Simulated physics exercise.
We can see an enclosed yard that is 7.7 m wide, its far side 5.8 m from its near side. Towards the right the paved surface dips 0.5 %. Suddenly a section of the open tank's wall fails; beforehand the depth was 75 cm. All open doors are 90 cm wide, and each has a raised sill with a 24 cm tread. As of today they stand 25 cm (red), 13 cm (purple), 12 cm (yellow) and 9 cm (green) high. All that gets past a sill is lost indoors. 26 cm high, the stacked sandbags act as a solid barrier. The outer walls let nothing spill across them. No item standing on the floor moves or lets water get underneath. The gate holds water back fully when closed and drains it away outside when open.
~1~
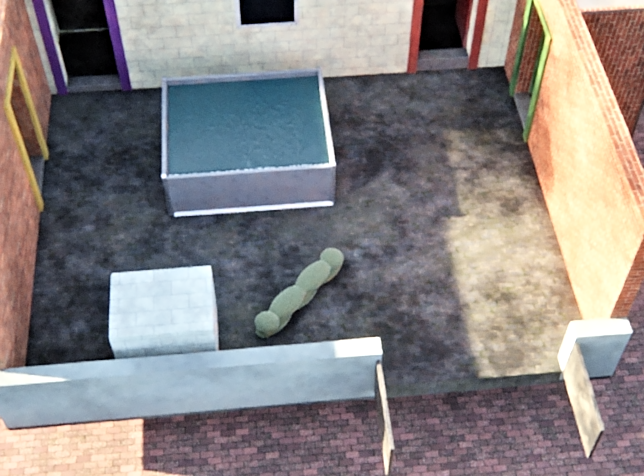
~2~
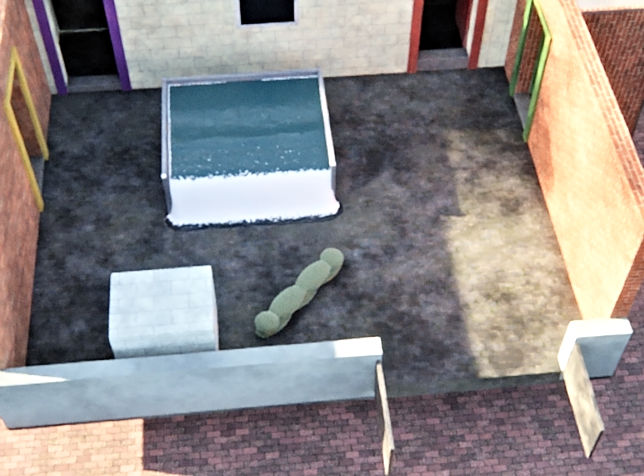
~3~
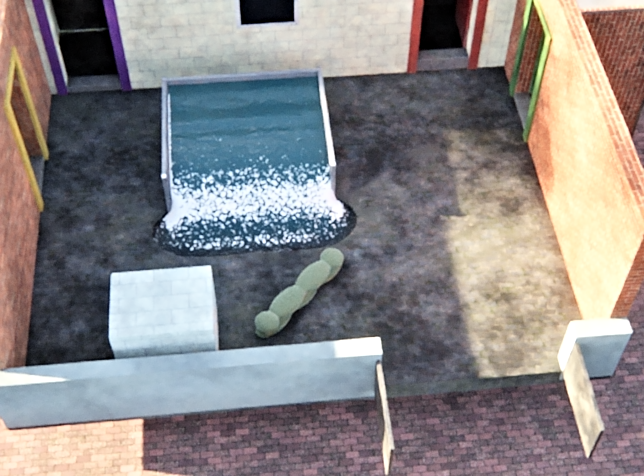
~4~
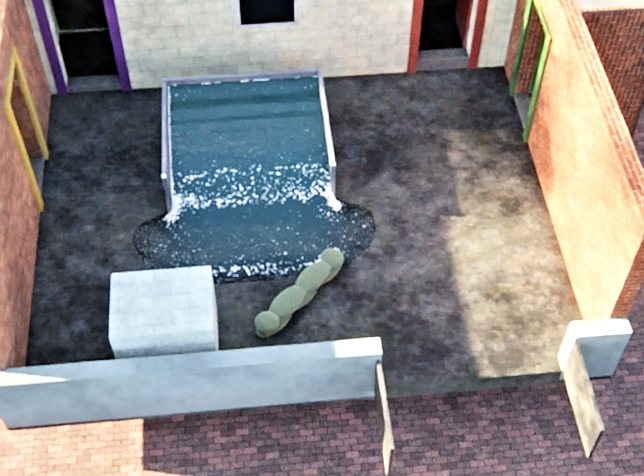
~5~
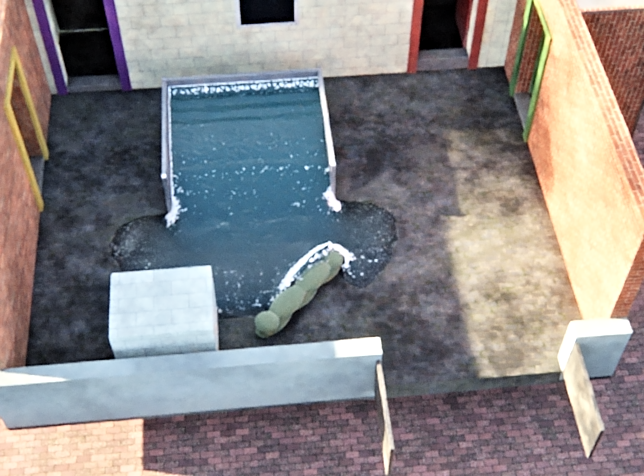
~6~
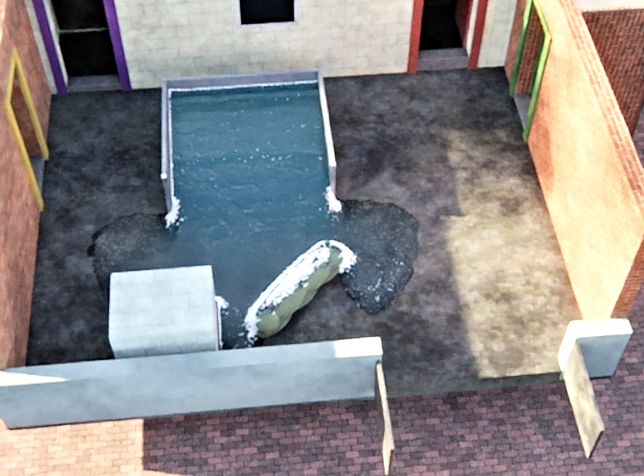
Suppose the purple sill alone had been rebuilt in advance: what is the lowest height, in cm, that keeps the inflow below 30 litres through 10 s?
About 15 cm.
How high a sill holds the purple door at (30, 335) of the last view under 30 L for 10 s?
Minimum: About 22 cm.
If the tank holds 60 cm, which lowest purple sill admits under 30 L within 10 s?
Something near 11.0 cm should do.
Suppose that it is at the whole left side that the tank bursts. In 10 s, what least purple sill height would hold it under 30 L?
Then it needs around 29 cm.
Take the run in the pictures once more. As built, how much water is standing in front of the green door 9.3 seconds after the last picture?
About 12.0 cm.
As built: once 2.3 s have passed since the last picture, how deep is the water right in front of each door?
Depths in cm - red: 0, purple: 0, yellow: 5, green: 0.
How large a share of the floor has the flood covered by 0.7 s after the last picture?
About 35 per cent.
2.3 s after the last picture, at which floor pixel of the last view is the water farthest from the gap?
The tip of the flood lies near (585, 353).
Then, 0.7 s after the last picture water covers 35 % of the floor, deepest (61 cm) near (242, 382); it has not reached the purple door.
Then, 2.3 s after the last picture water covers 55 % of the floor, deepest (34 cm) near (23, 400); it has not reached the purple door.
Then, 9.3 s after the last picture water covers 95 % of the floor, deepest (16 cm) near (528, 168); 8 cm at the purple door, 52 litres in over its 13 cm sill.
At the purple door as built, the water peaked near 22 cm, 4.7 s after the last picture.
With a sill of 12.5 cm, 60 litres would have come in within the 10 s; with 17 cm, 13 litres. So under 30 litres takes about 15 cm.
